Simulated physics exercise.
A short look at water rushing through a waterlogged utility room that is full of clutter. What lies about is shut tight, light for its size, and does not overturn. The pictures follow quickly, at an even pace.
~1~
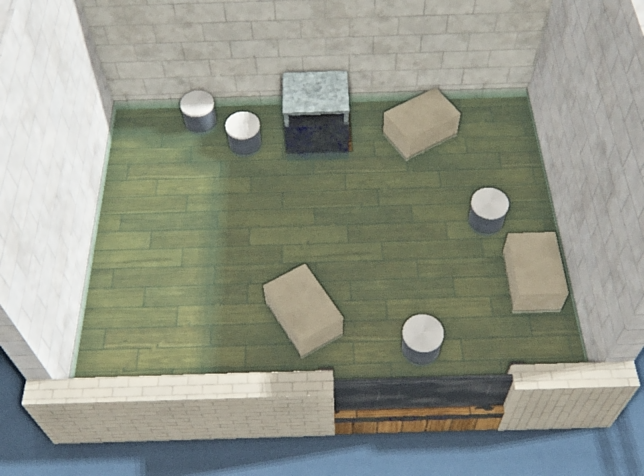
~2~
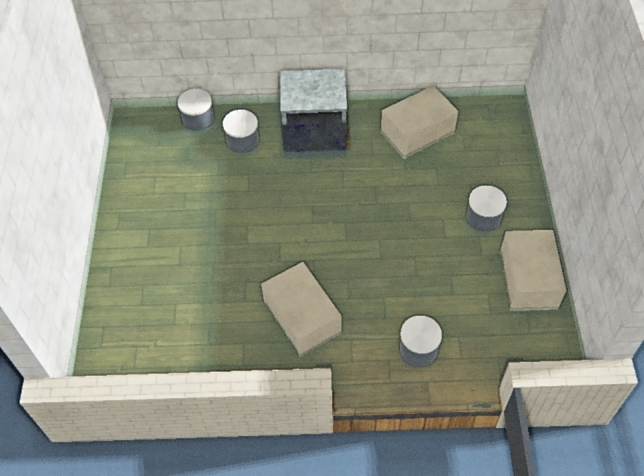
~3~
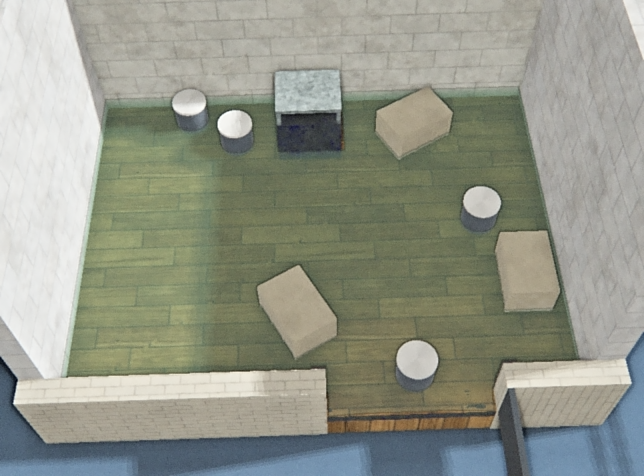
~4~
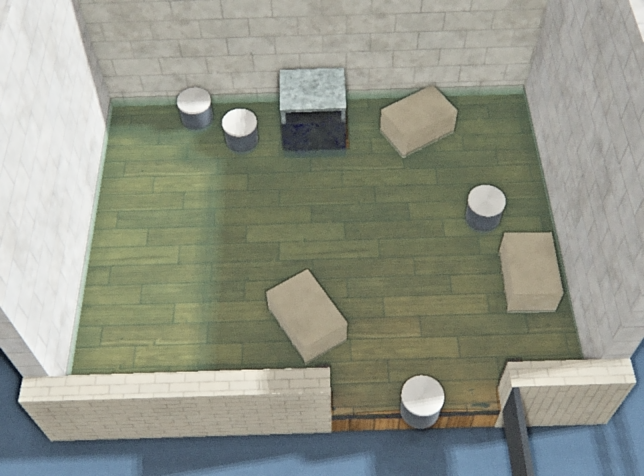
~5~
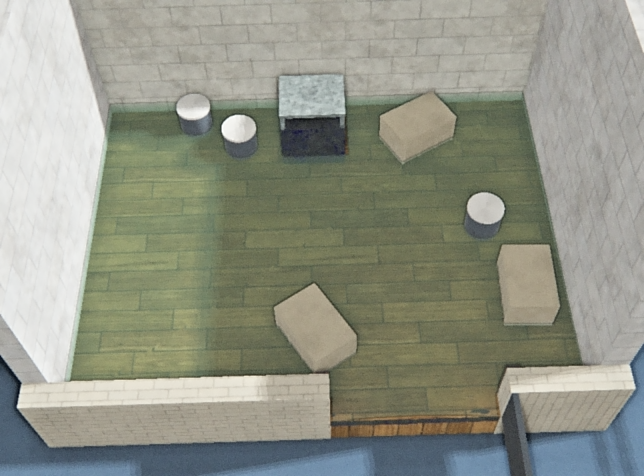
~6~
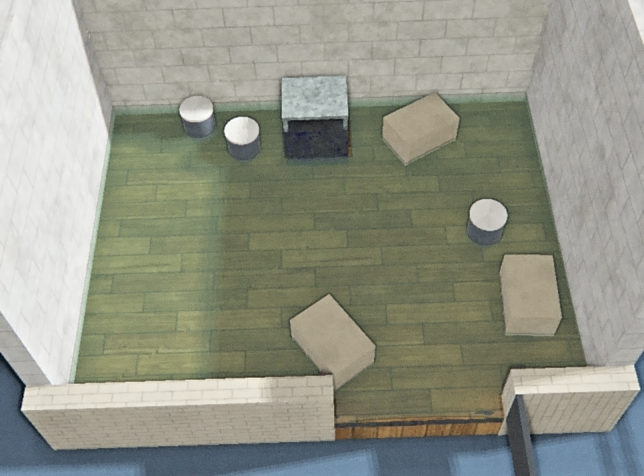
Cluttered green-floored room with a dark front door swinging open, a white-topped drum slipping out and a tan crate shifting rightward.
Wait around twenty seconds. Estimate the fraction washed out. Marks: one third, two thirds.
It is one to two thirds.
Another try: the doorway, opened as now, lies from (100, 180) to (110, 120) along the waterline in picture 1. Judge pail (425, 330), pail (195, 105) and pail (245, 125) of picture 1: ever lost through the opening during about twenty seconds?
In that order: Stays, gone, gone.
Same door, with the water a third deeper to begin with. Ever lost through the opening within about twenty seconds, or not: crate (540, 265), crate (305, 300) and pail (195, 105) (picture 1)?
In that order: Gone, gone, stays.
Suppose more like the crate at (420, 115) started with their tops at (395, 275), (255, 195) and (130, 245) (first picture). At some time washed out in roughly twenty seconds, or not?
In turn: Yes, carried outside, inside.
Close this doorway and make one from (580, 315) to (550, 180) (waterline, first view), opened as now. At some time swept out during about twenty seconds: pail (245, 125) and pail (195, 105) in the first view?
As listed: Left behind, no.
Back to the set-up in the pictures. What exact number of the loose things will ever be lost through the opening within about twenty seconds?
The number is 4.
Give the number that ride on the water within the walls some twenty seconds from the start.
1 of them.
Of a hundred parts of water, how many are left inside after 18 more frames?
Near 68 in a hundred.
A moment on, 2 of 7 are out; 5 afloat.
Next, 3 of 7 are out; 4 afloat.
Later, 4 of 7 are out; 3 afloat.
In the end, 4 of 7 are out; 1 afloat.
